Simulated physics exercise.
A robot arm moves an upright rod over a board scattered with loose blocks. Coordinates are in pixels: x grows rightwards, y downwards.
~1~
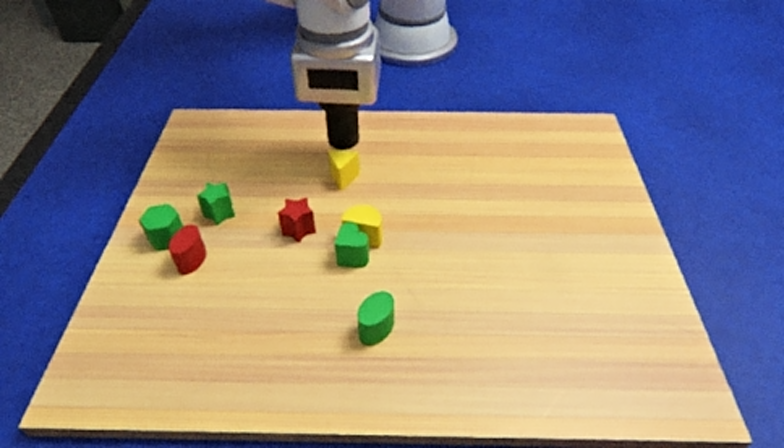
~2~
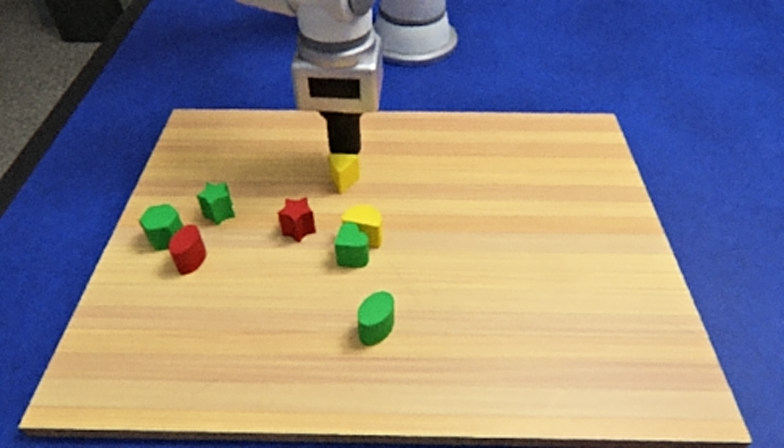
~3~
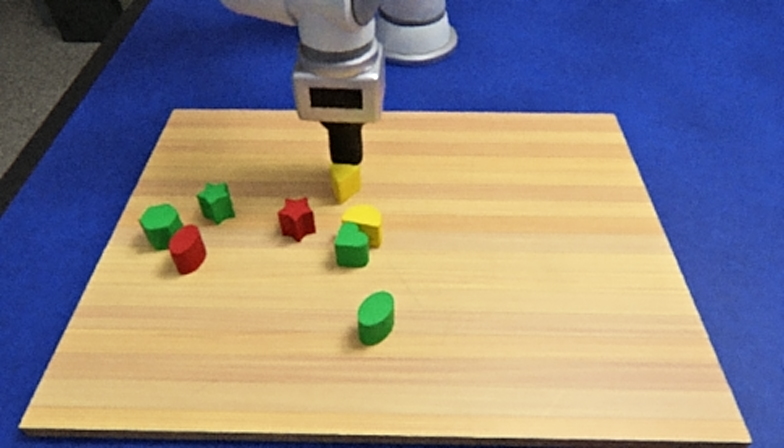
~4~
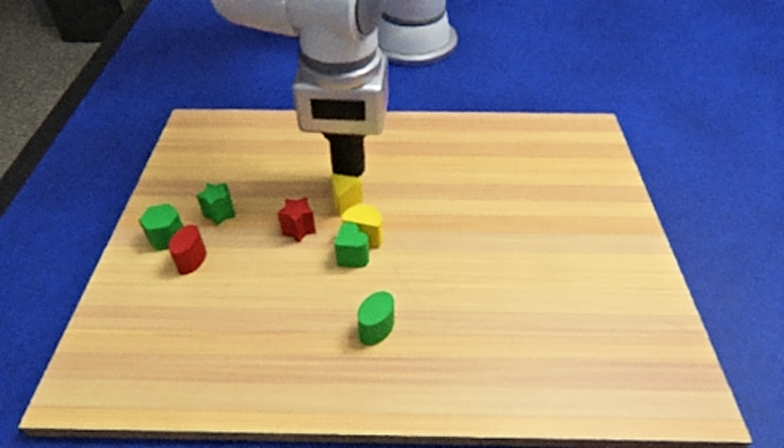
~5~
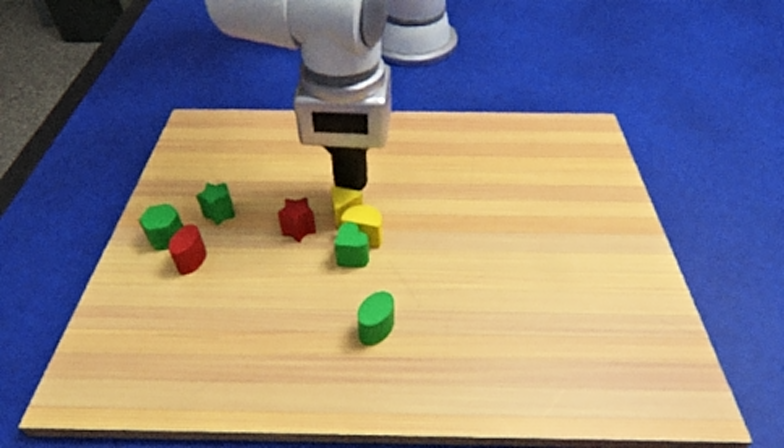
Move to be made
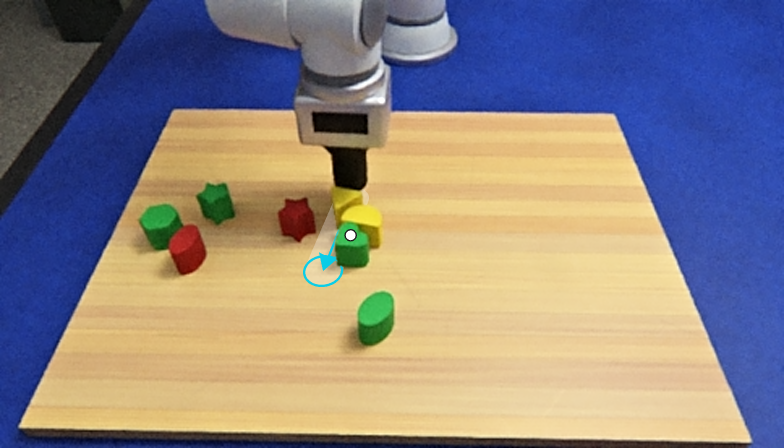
At first, a robot arm holds its dark, upright rod against a yellow triangular block near the back of a wooden board scattered with green, red and yellow blocks. The rod then pushes the block steadily toward the viewer, up beside the yellow half-round block, while the other blocks stay still.
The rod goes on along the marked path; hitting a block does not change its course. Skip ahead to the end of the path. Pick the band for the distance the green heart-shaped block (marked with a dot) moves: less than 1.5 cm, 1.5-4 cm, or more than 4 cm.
It is going to finish 1.5 to 4 cm from where it is now.
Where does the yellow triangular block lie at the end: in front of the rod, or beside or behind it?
It stays ahead.
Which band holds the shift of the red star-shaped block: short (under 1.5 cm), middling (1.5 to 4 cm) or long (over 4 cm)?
Displaced less than 1.5 cm.
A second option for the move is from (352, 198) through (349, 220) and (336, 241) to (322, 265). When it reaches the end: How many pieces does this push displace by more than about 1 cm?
I reckon the push displaces three or more of the blocks by more than 1 cm.
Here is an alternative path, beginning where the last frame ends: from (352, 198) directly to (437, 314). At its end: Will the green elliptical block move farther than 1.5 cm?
Final answer: No.
The drawn path runs from (352, 198) directly to (323, 271); the dot is on the green heart-shaped block.
On the path given first. One third of the way, rod at (341, 205); yellow triangular block at (327, 219), turned 15° anticlockwise.
Two thirds of the way, rod at (331, 230); yellow triangular block at (312, 243), turned 20° clockwise; green heart-shaped block at (354, 247), turned 20° clockwise; yellow half-round block at (369, 222), turned 30° anticlockwise.
At the end, rod at (321, 255); red star-shaped block not moved; yellow triangular block at (296, 268), turned 30° clockwise; green heart-shaped block at (355, 250); yellow half-round block at (369, 222), turned 30° anticlockwise.
